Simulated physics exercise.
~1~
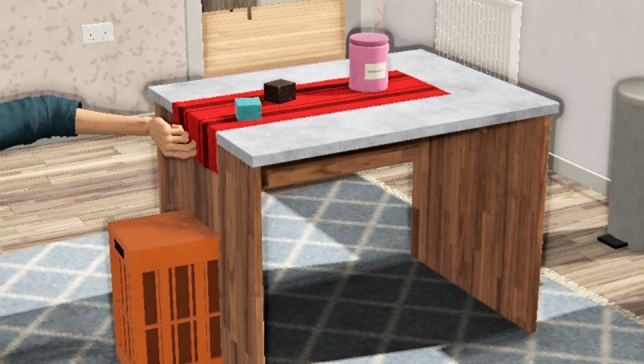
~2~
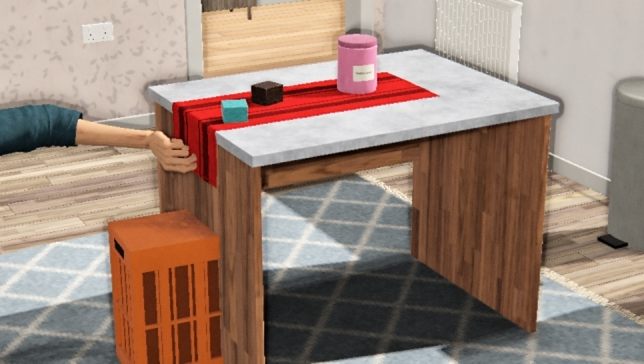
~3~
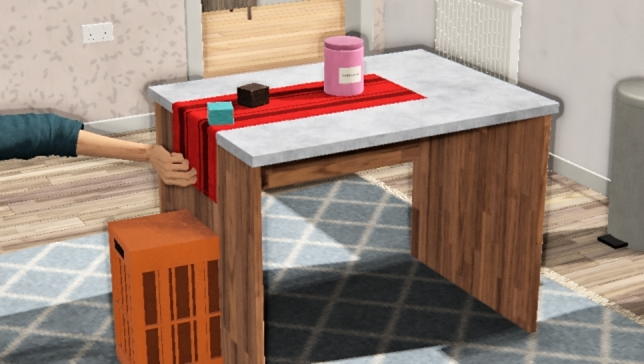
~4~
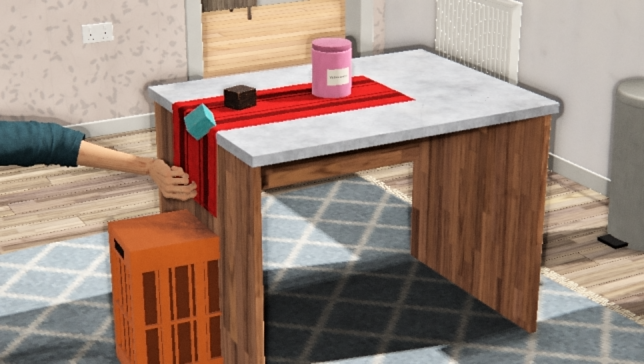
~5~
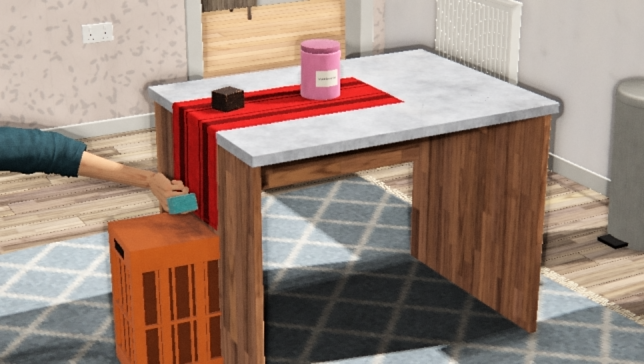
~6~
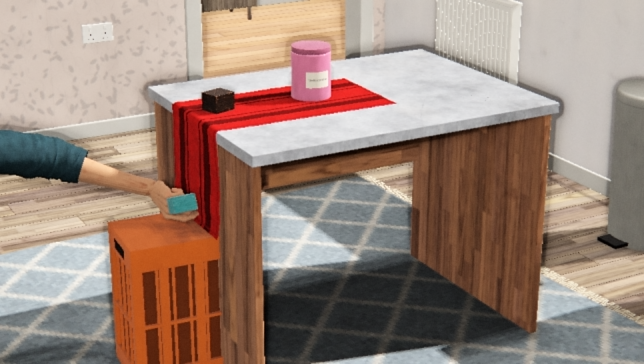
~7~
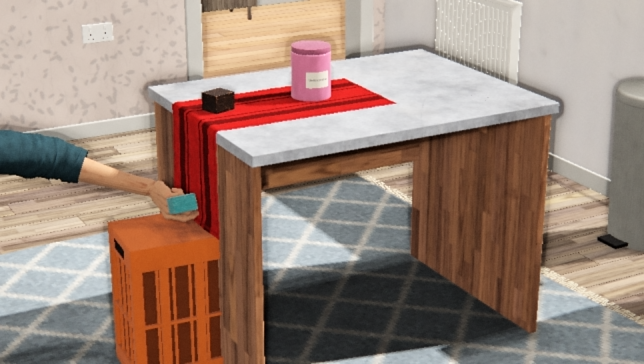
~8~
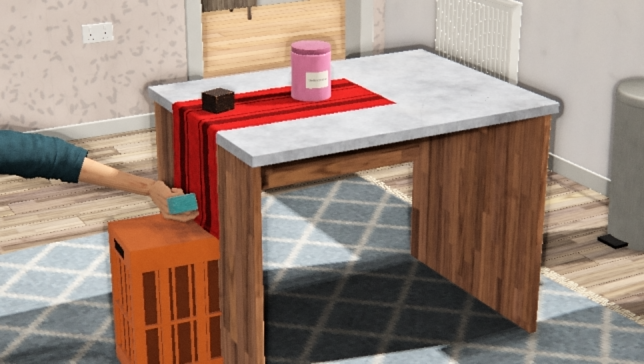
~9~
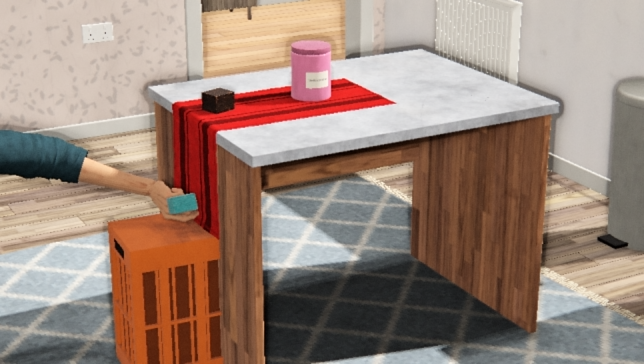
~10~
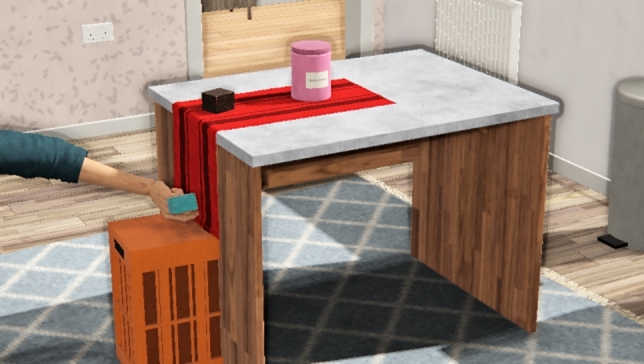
A hand pulled a red cloth down over the left end of a table, drawing along a pink canister, a black block and a turquoise block, until the turquoise one tipped off and ended by the hand above an orange crate while the others stayed on top.
